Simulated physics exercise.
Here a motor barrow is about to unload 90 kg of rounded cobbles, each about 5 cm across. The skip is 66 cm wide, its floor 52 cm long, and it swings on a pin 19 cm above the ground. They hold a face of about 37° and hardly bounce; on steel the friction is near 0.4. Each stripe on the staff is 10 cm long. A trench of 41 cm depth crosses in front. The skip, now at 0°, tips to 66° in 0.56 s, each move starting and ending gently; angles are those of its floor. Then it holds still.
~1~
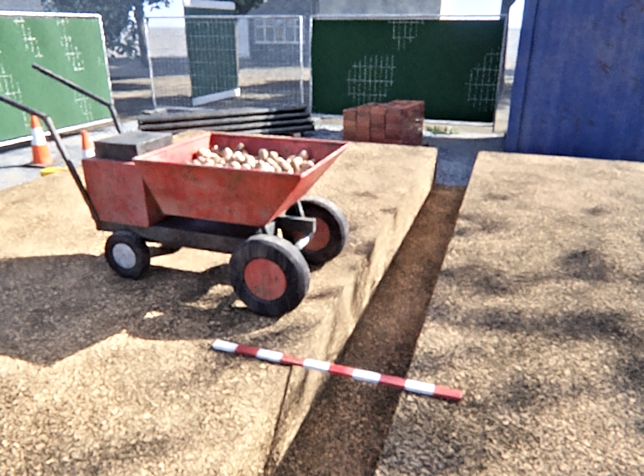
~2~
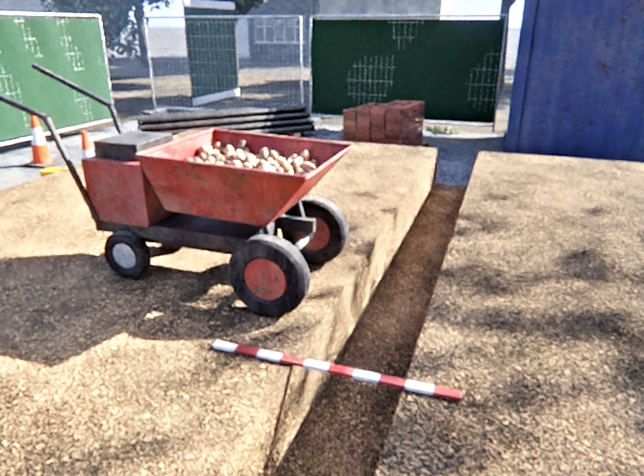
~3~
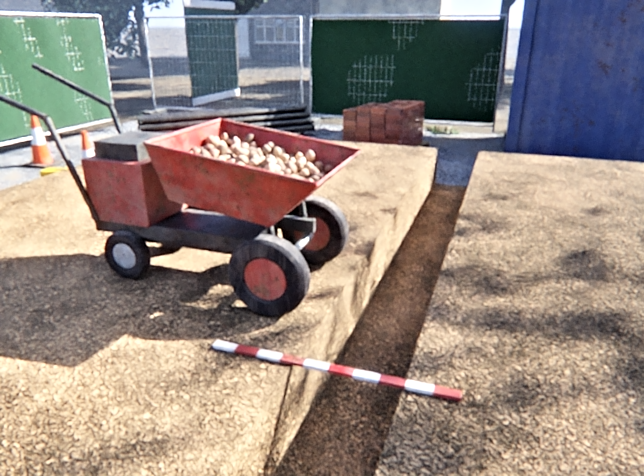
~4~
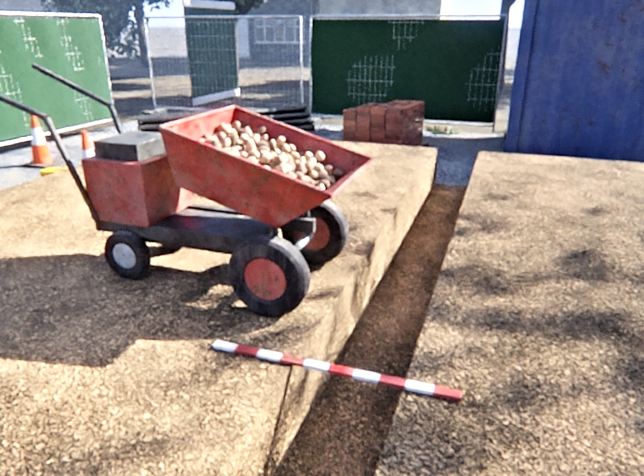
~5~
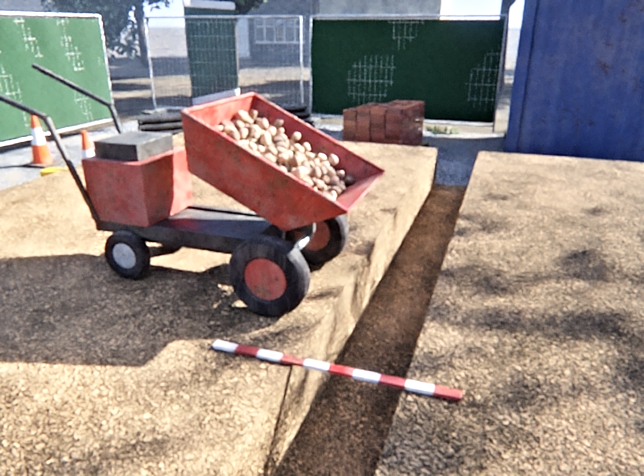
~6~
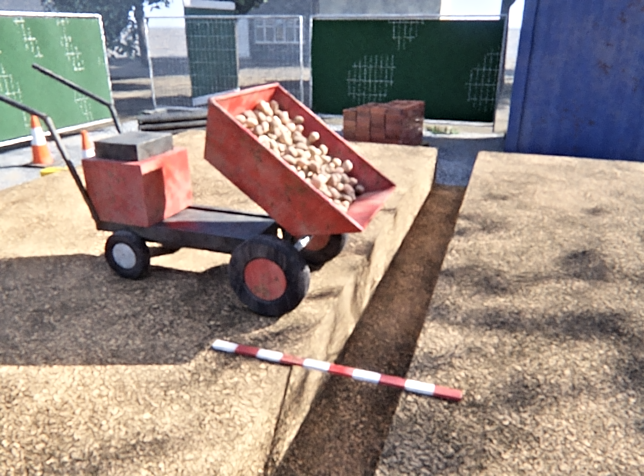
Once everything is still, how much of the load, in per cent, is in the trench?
Some 36 per cent of it.
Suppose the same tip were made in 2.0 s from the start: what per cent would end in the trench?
It would be near 65 per cent.
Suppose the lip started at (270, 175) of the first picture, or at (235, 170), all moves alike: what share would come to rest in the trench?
First some 70, then 95 per cent.
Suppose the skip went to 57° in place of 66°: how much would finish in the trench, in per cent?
In that case some 25 per cent.
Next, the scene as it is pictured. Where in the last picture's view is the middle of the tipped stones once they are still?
Around (460, 309).
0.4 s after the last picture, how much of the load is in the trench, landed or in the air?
Some 10 per cent.
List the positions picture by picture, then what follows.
The skip is at 0°, its lip at (302, 176); the top of the load is at (241, 156), in the first frame.
Lip at (306, 179), floor tilted 2°, highest stones at (238, 154), in the second frame.
Lip at (317, 185), floor tilted 8°, highest stones at (226, 145), in the third frame.
The skip is at 16°, its lip at (332, 196); the top of the load is at (233, 133), in the fourth frame.
Lip at (348, 212), floor tilted 26°, highest stones at (242, 122), in the fifth frame.
Lip at (362, 231), floor tilted 37°, highest stones at (262, 113), in the sixth frame.
Then, 0.1 s after the last picture the floor is at 56°, 100 % in the skip; the foremost stones are at (364, 227).
Then, 0.4 s after the last picture the floor is at 66°, 85 % in the skip, 8 % in the trench, 7 % past the trench; the foremost stones are at (448, 309).
Then, 0.7 s after the last picture the floor is at 66°, 22 % in the skip, 16 % in the trench, 63 % past the trench; the foremost stones are at (609, 337).
Then, 2.7 s after the last picture the floor is at 66°, 0 % in the skip, 36 % in the trench, 64 % past the trench; the foremost stones are past the picture's edge.
